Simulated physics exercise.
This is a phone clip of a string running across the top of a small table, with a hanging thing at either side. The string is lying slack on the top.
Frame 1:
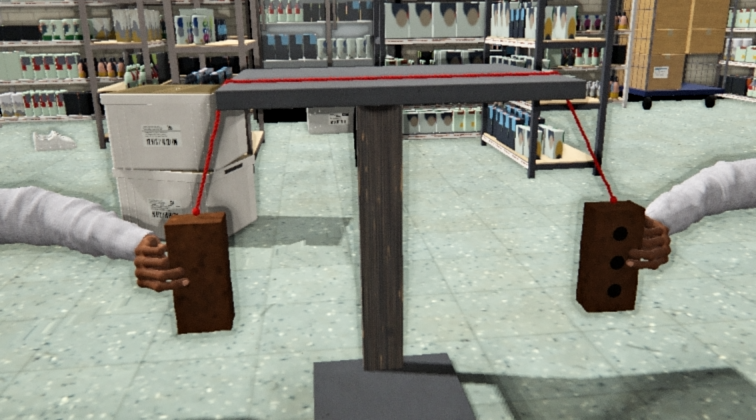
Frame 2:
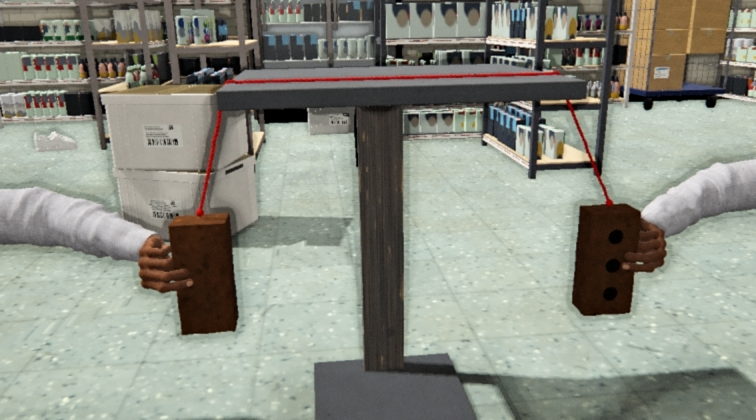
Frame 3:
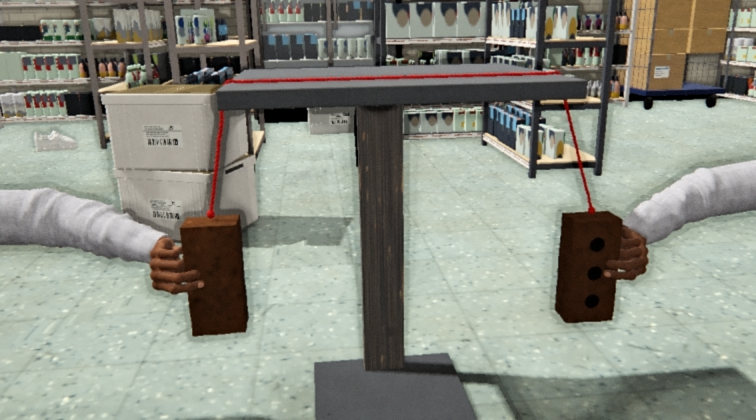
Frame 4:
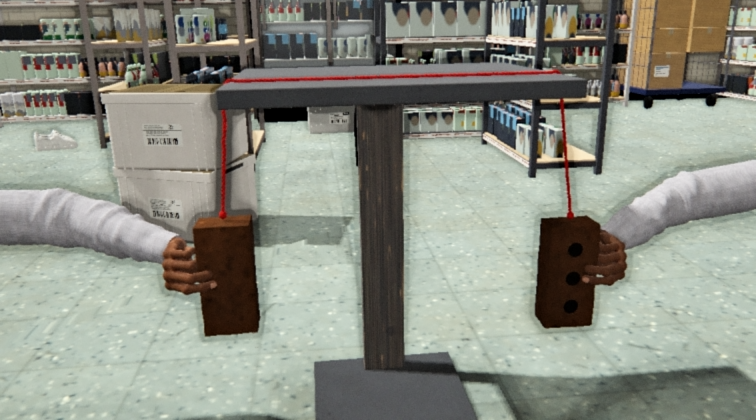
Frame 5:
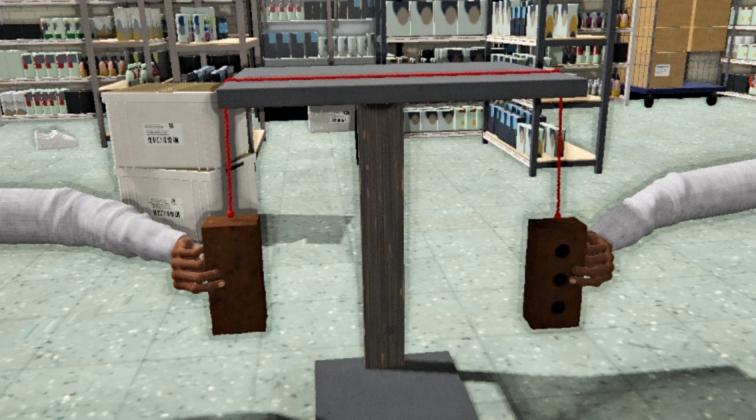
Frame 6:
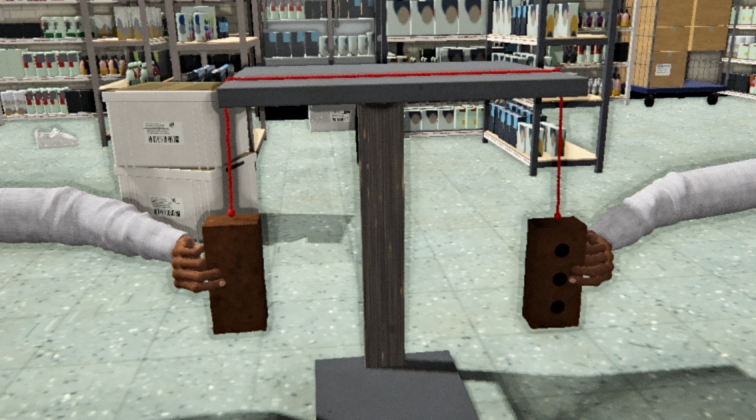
Two hands holding reddish-brown bricks on a red string draped over a small table, moving them inward, then keeping nearly still.
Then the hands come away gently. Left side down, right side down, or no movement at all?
No movement.
Then, 0.44 s later than the last view, left brick where it was near (245, 272); right brick where it was near (547, 273).
Then, 0.98 s later than the last view, left brick where it was near (241, 273); right brick where it was near (548, 273).
Finally, left brick where it was near (247, 272); right brick where it was near (543, 273). The string stays as it is.
